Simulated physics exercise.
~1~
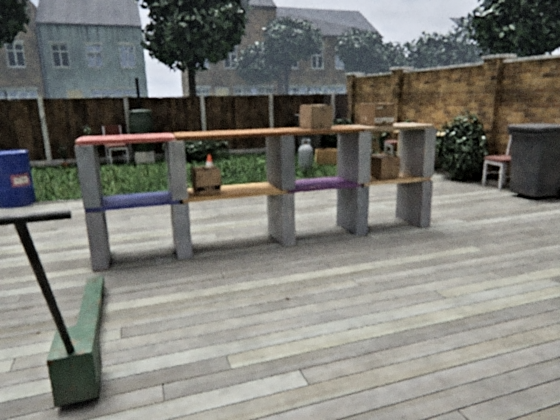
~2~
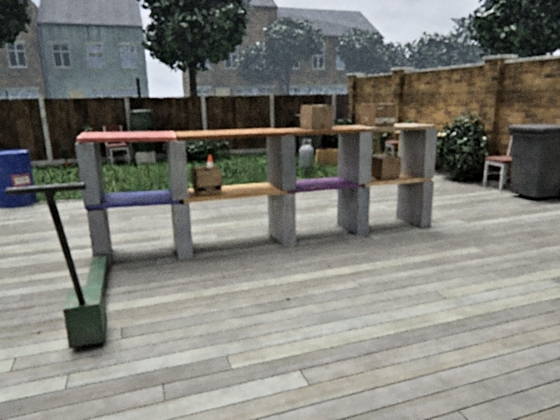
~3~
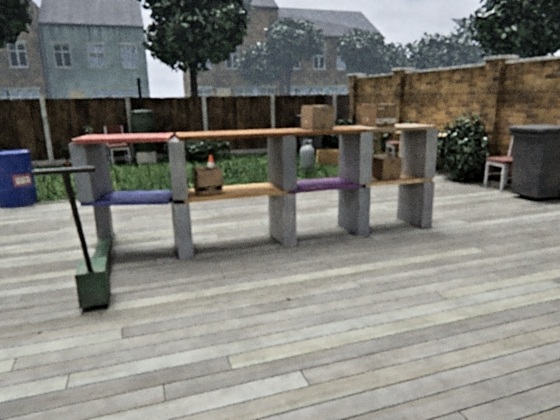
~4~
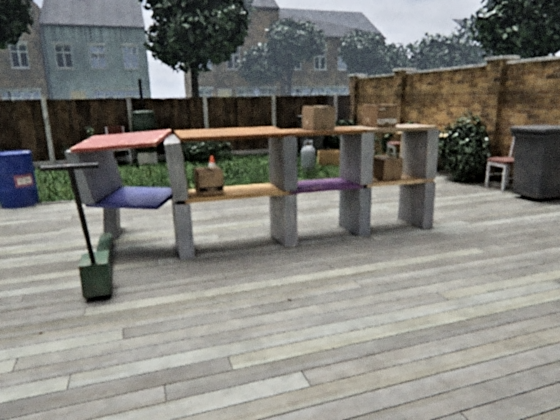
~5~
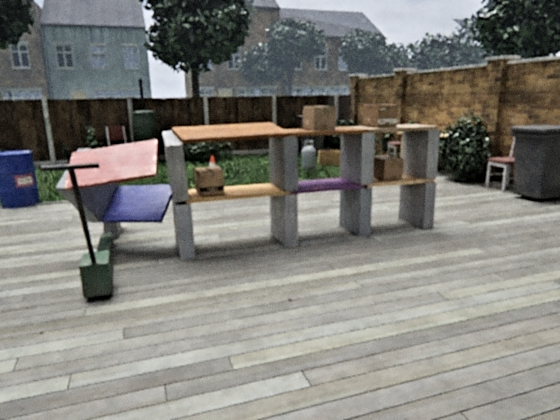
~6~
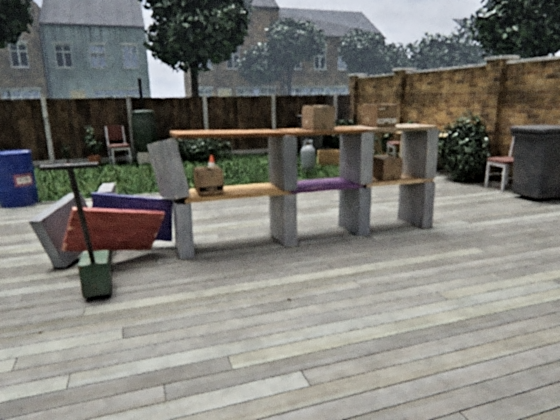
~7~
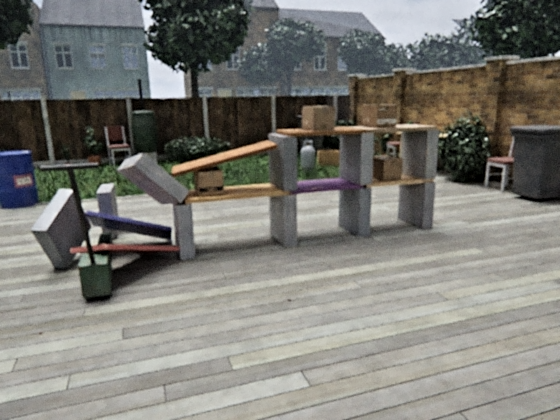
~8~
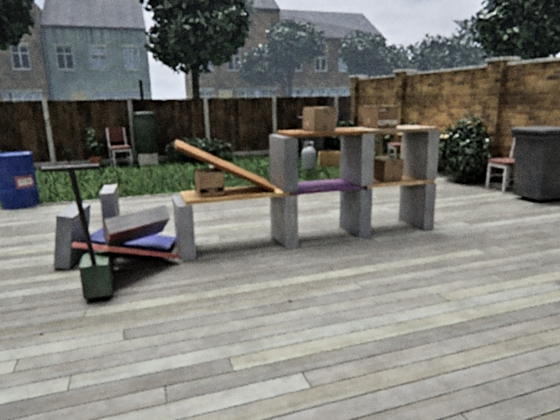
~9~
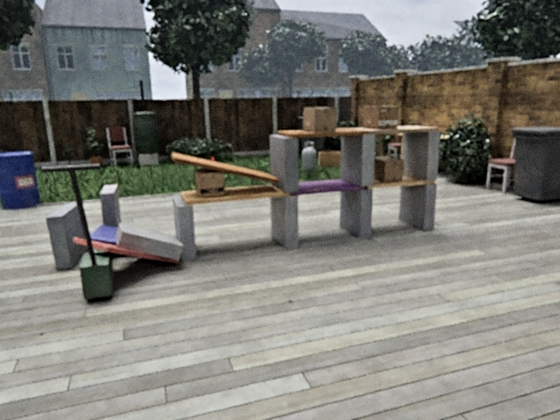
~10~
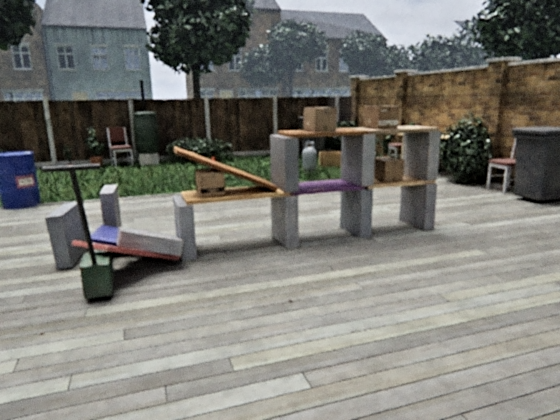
Two-tier shelf structure losing its left end as a green jack pushes in, red and blue boards falling, the rest standing.
